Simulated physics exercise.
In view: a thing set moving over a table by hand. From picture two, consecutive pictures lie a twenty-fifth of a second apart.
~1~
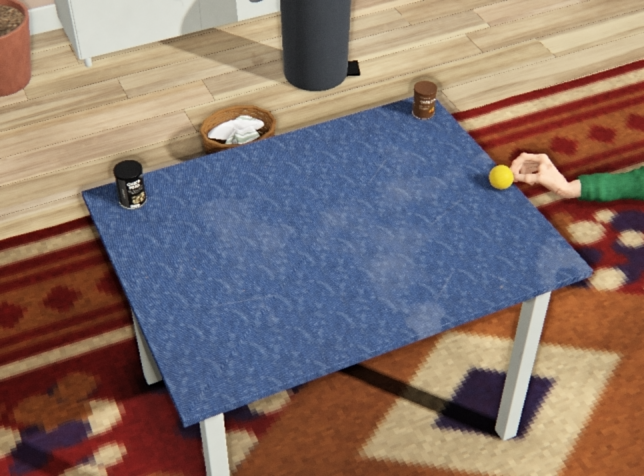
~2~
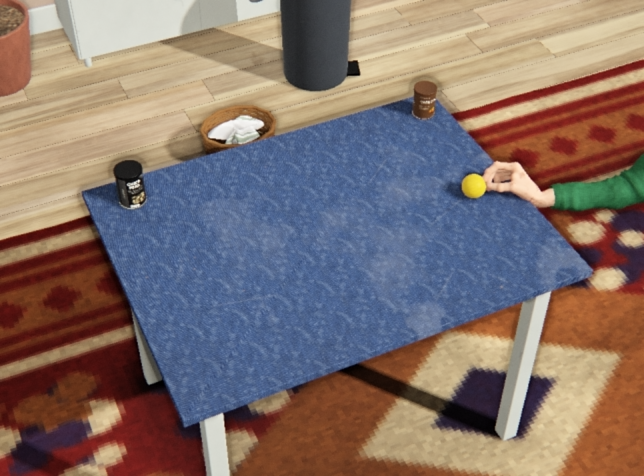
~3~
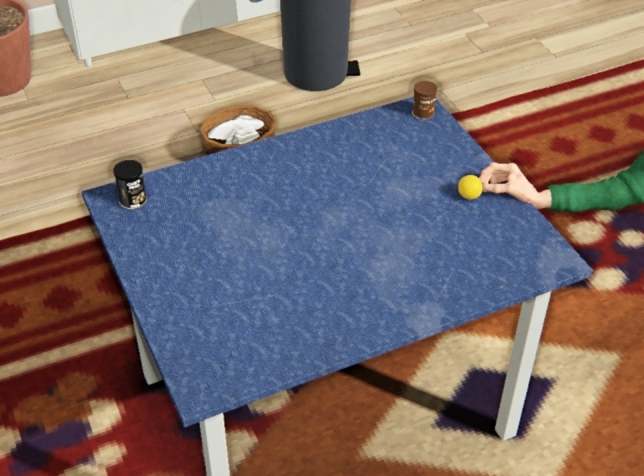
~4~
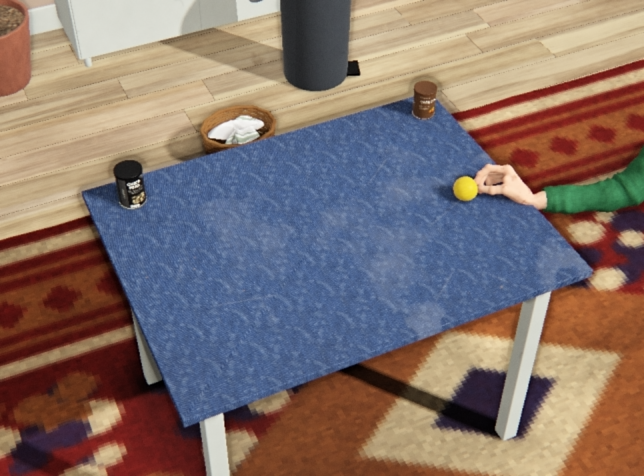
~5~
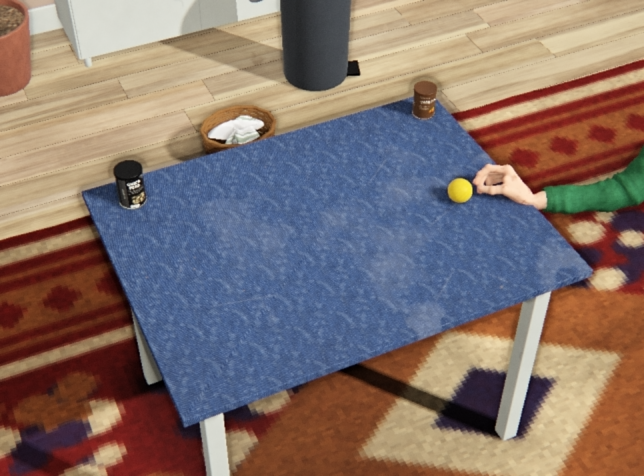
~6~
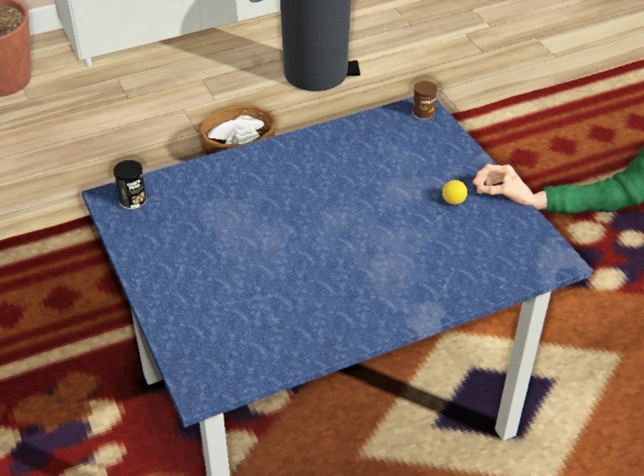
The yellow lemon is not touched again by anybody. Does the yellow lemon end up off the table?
It is going to finish on the table.
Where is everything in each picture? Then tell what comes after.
In the first frame, under the hand; yellow lemon (501, 177).
In the second frame, under the hand; yellow lemon (474, 186).
In the third frame, under the hand; yellow lemon (470, 187).
In the fourth frame, yellow lemon (465, 189).
In the fifth frame, yellow lemon (460, 191) displaced a little.
In the sixth frame, yellow lemon (455, 193) displaced a little.
Then, 0.20 s past the last view, yellow lemon displaced well along near (431, 200).
Then, 0.50 s past the last view, yellow lemon displaced well along near (405, 208).
Finally, moved from the start, yellow lemon. Final places as the last picture's camera would see them, yellow lemon near (389, 214).
